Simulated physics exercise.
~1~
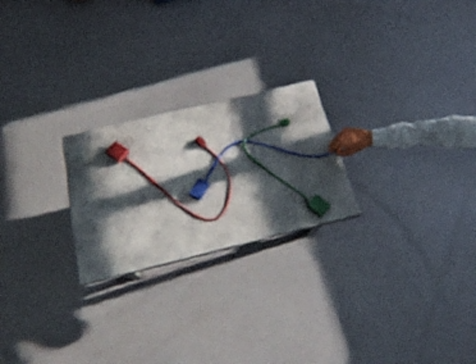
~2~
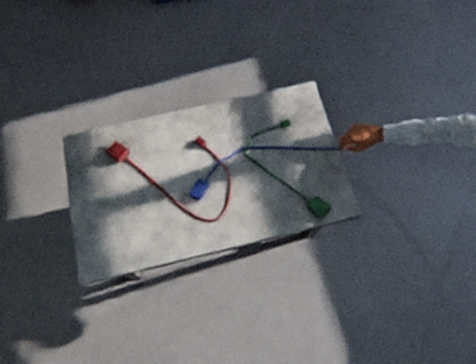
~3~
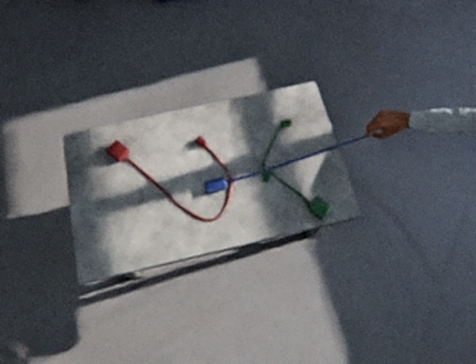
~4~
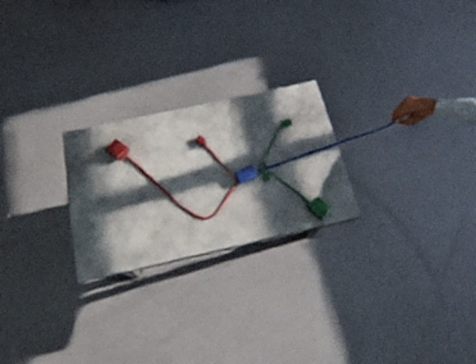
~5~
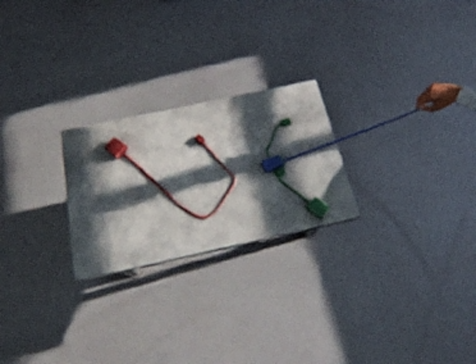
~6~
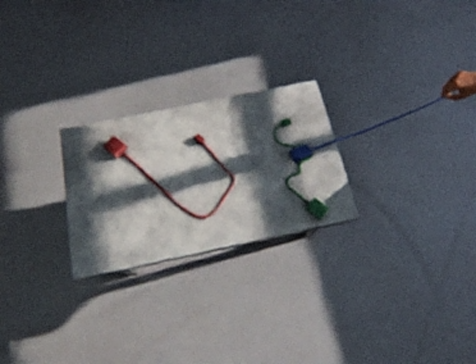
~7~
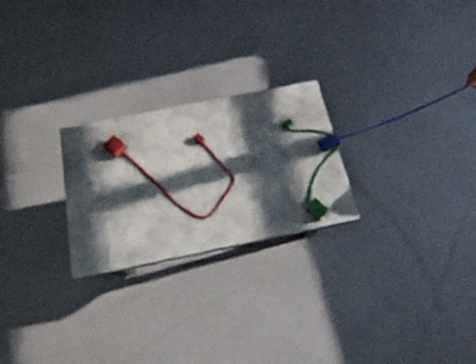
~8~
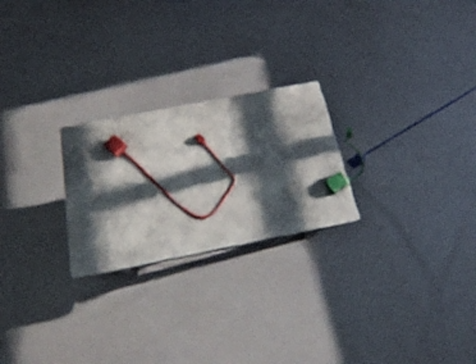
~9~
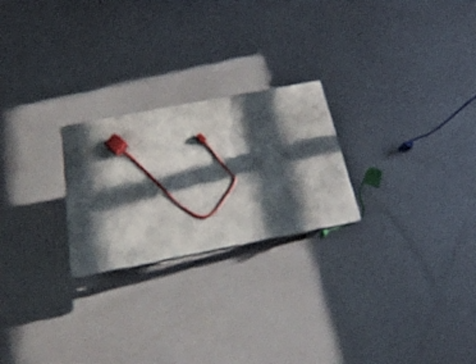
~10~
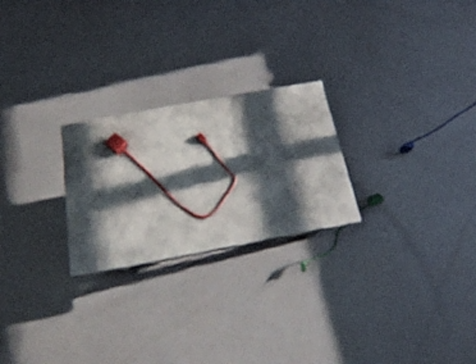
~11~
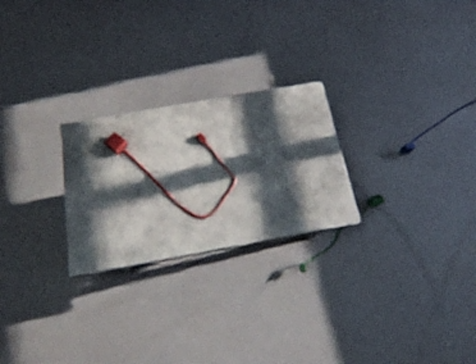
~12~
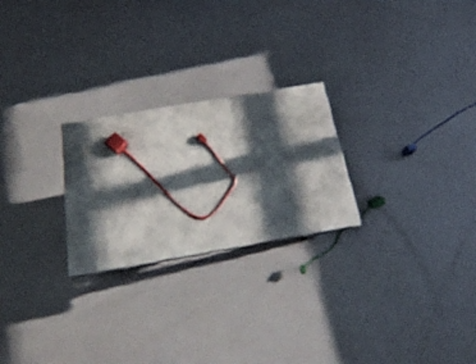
Blue lead pulled rightwards off a table by a hand, its block dragging the green lead over the edge, red lead staying.
